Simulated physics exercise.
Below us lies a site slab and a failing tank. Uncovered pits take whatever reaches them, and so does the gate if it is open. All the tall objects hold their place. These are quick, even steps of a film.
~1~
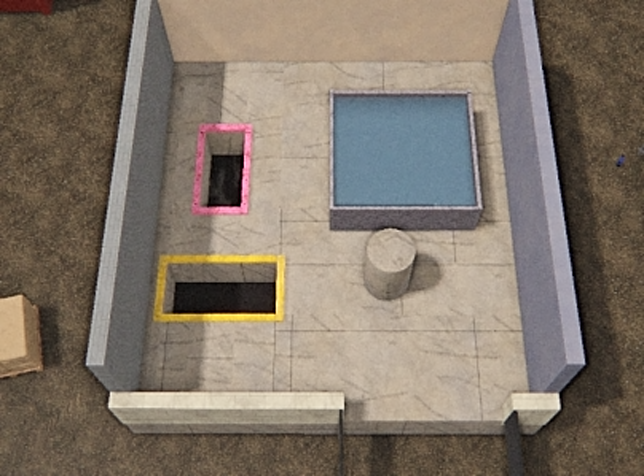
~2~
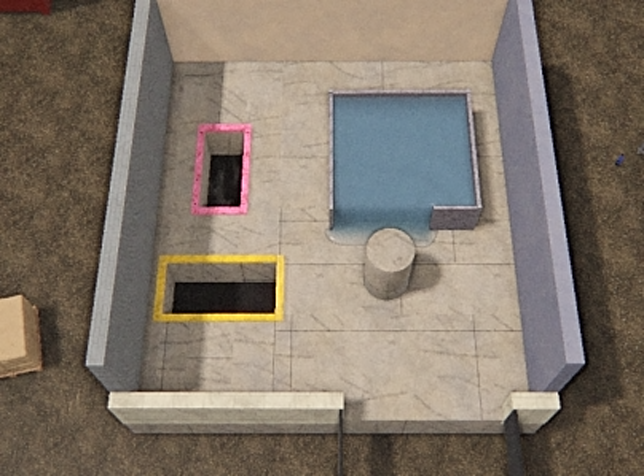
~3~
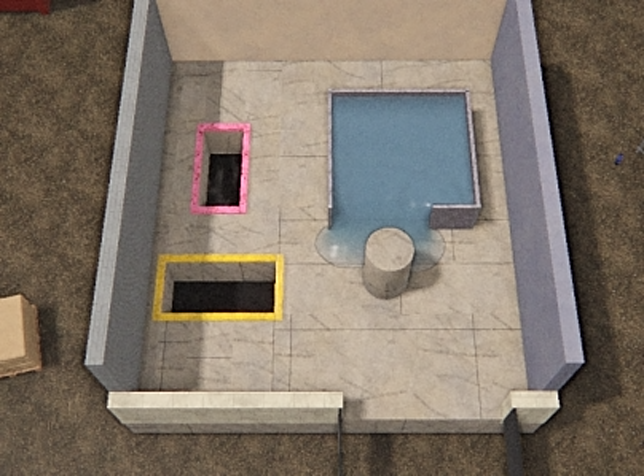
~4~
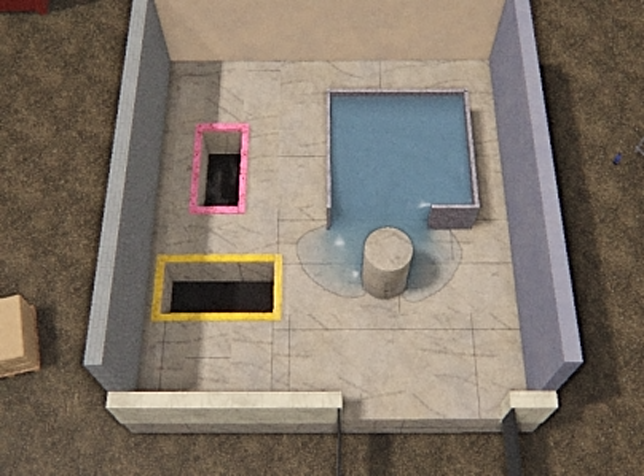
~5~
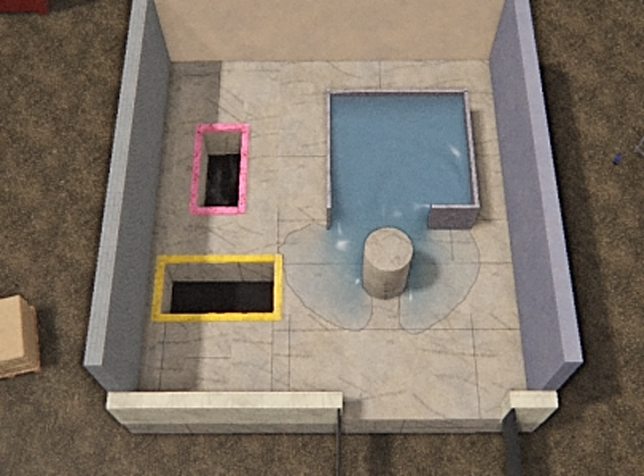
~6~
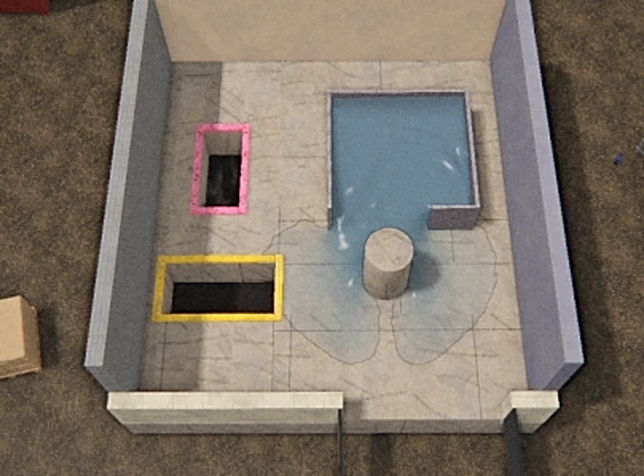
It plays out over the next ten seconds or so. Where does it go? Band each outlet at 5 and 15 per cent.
The gate takes more than 15 %; the yellow pit takes more than 15 %; the pink pit takes less than 5 %.
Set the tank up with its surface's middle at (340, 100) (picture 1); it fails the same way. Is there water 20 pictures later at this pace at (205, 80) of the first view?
There: Clear.
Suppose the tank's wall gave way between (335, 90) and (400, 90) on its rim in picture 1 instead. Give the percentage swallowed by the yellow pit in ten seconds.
Roughly, in per cent: Yellow 10.
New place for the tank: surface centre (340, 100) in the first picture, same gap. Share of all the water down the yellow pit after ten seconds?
Roughly, in per cent: Yellow 35.
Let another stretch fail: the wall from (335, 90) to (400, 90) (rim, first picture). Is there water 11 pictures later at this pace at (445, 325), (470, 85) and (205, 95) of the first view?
One after the other: Not flooded, wet, flooded.
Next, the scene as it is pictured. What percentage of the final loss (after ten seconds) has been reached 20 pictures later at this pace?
Near 40 in a hundred.
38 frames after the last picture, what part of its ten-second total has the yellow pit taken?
I make it 75 per cent.
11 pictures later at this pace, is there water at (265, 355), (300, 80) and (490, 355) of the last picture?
In turn: Awash, no water, flooded.
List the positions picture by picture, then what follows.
The first frame shows still water in the tank at (403, 150).
In the second frame, water pours out at (381, 221) and has run to (432, 237).
In the third frame, water pours out at (381, 221) and has run to (324, 252).
In the fourth frame, the front is at (429, 291), out from the gap at (379, 222).
In the fifth frame, the front is at (417, 328), out from the gap at (379, 222).
In the sixth frame, the front is at (427, 356), out from the gap at (380, 222).
A moment on, water covers 35 % of the floor; the gate 1 %, the yellow pit 1 %, the pink pit 0 %.
Next, water covers 45 % of the floor; the gate 4 %, the yellow pit 5 %, the pink pit 0 %.
Then, water covers 55 % of the floor; the gate 11 %, the yellow pit 10 %, the pink pit 0 %.
Later, water covers 70 % of the floor; the gate 21 %, the yellow pit 17 %, the pink pit 0 %.
In the end, water covers 85 % of the floor; the gate 30 %, the yellow pit 22 %, the pink pit 0 %.
